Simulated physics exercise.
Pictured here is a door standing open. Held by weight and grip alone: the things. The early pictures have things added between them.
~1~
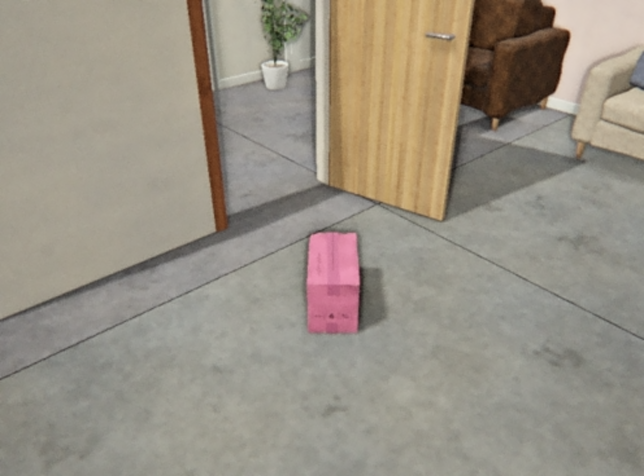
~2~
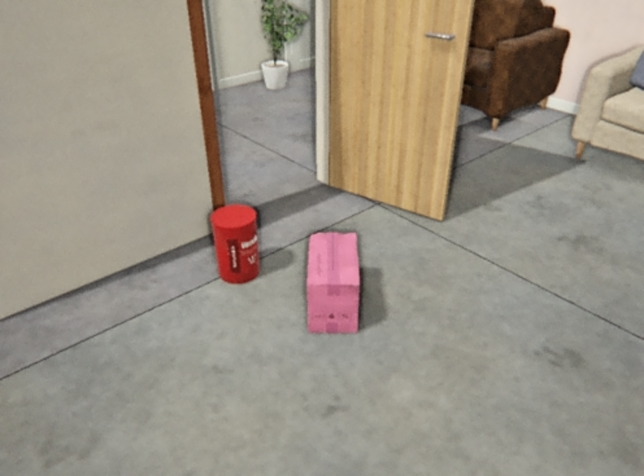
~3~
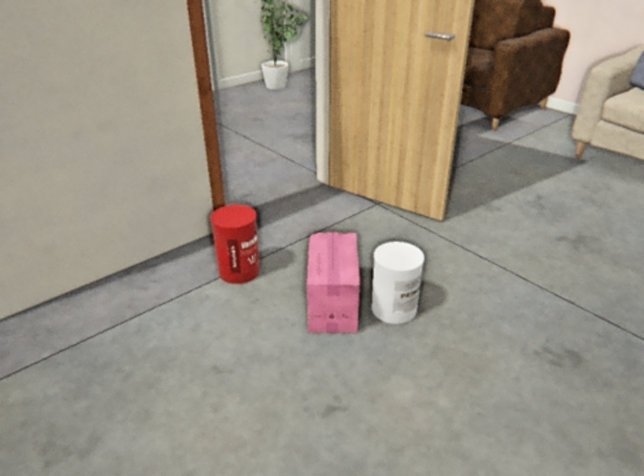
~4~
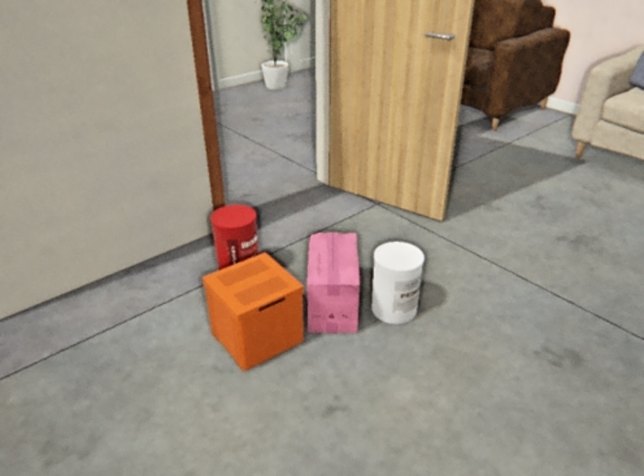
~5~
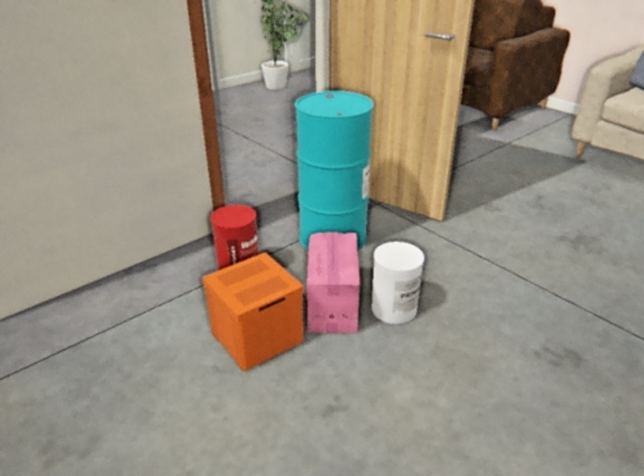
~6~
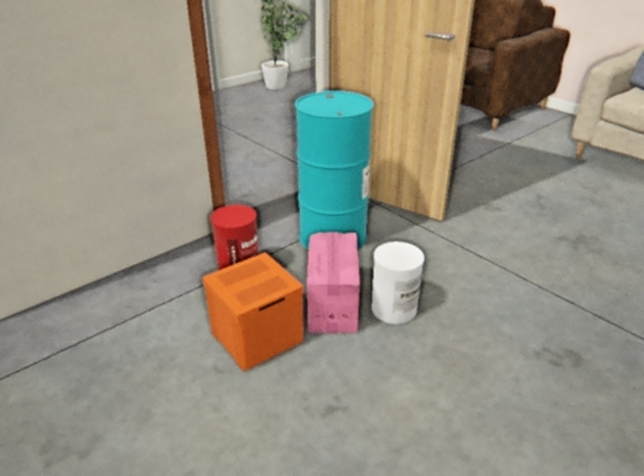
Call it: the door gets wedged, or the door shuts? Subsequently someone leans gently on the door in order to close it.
It gets wedged.
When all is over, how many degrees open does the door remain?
It stays open at around 70°.
Then, 0.40 s later than the last frame, door at 93°.
Then, 0.60 s later than the last frame, door at 80°.
Then, 0.70 s later than the last frame, door at 73°.
When it is over, door at 69°; all 5 as before. End places, in pixels of the last picture, turquoise drum near (333, 175).
